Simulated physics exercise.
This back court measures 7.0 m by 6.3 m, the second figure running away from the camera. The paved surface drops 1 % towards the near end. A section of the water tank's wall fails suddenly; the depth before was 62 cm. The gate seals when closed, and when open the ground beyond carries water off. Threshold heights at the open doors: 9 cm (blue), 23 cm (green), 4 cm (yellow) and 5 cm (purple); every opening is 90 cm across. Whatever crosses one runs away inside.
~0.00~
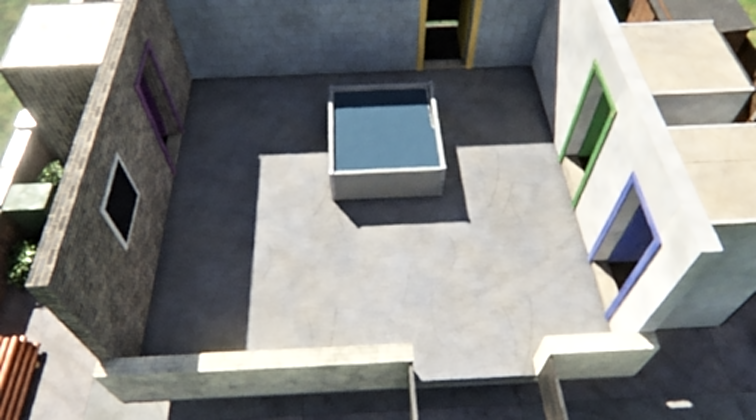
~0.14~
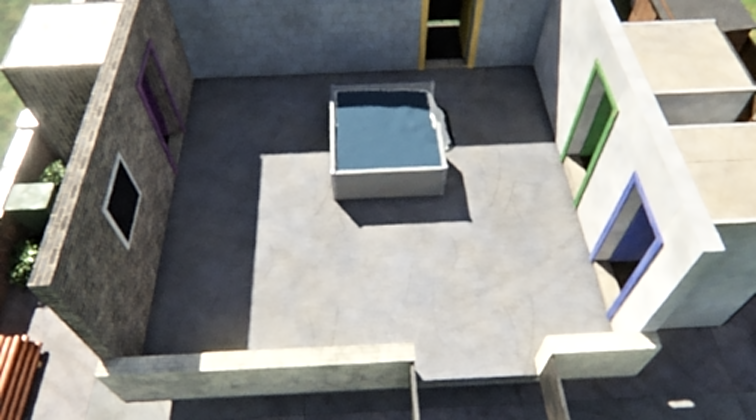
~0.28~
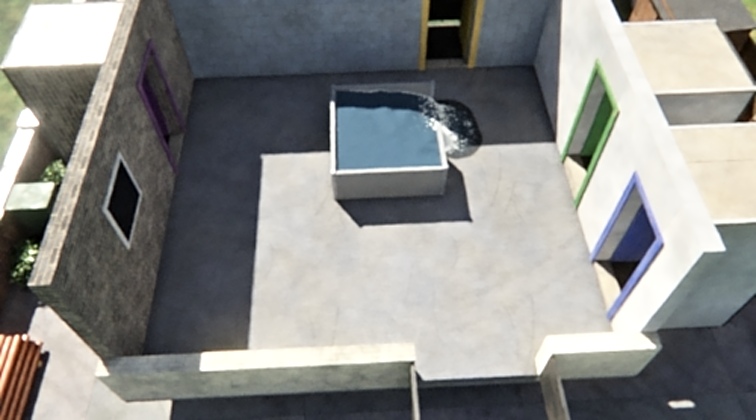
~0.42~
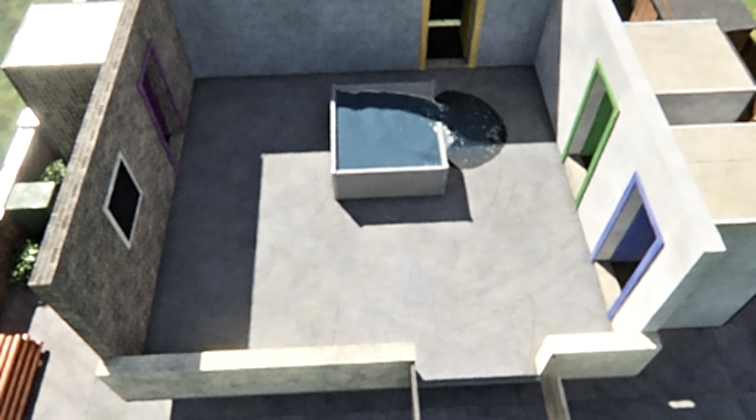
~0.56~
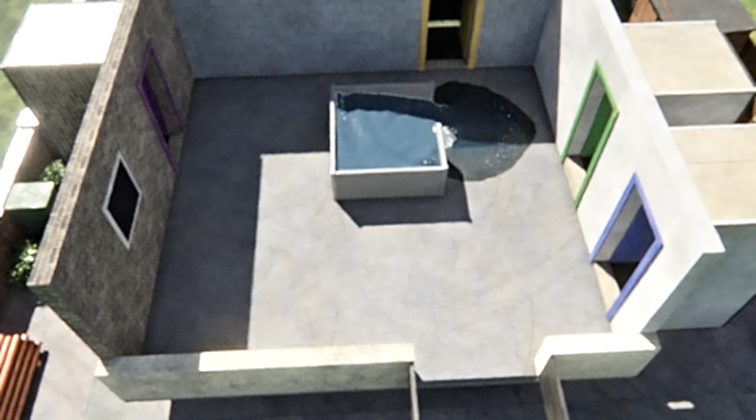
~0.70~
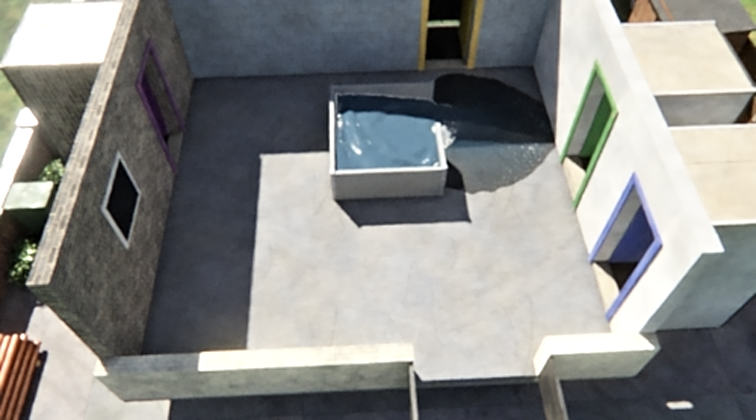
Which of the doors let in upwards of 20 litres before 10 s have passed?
Within that time: At the blue door it keeps below the limit; at the green door it stays under the limit; at the yellow door it goes over the limit; at the purple door it stays under the limit.
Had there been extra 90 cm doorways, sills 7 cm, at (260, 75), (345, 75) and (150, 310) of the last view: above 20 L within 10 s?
In that order: Under, not over, under.
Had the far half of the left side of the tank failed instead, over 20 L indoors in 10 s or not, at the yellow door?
Against that limit: Yellow not over.
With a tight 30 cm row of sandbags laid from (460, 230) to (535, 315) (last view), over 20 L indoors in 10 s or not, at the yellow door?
Against that limit: Yellow past it.
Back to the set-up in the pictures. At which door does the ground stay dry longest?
The purple one.
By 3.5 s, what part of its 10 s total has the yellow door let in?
Some 25 per cent by then.
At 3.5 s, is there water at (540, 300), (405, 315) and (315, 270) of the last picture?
In turn: Flooded, dry, not reached.
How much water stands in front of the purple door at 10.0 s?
About 5.0 cm.
After 1.4 s water covers 15 % of the floor and is deepest (34 cm) near (440, 126); blue door not reached, green door 15 cm at the sill, 0 L in, yellow door 5 cm at the sill, 0 L in, purple door not reached.
After 2.2 s water covers 20 % of the floor and is deepest (38 cm) near (537, 102); blue door 3 cm at the sill, 0 L in, green door 17 cm at the sill, 0 L in, yellow door 4 cm at the sill, 6 L in, purple door not reached.
After 3.5 s water covers 35 % of the floor and is deepest (22 cm) near (545, 129); blue door 4 cm at the sill, 0 L in, green door 14 cm at the sill, 0 L in, yellow door 11 cm at the sill, 27 L in, purple door not reached.
After 6.0 s water covers 55 % of the floor and is deepest (16 cm) near (606, 343); blue door 5 cm at the sill, 0 L in, green door 9 cm at the sill, 0 L in, yellow door 8 cm at the sill, 77 L in, purple door not reached.
After 10.0 s water covers 80 % of the floor and is deepest (10 cm) near (597, 355); blue door 7 cm at the sill, 4 L in, green door 6 cm at the sill, 0 L in, yellow door 5 cm at the sill, 100 L in, purple door 5 cm at the sill, 0 L in.
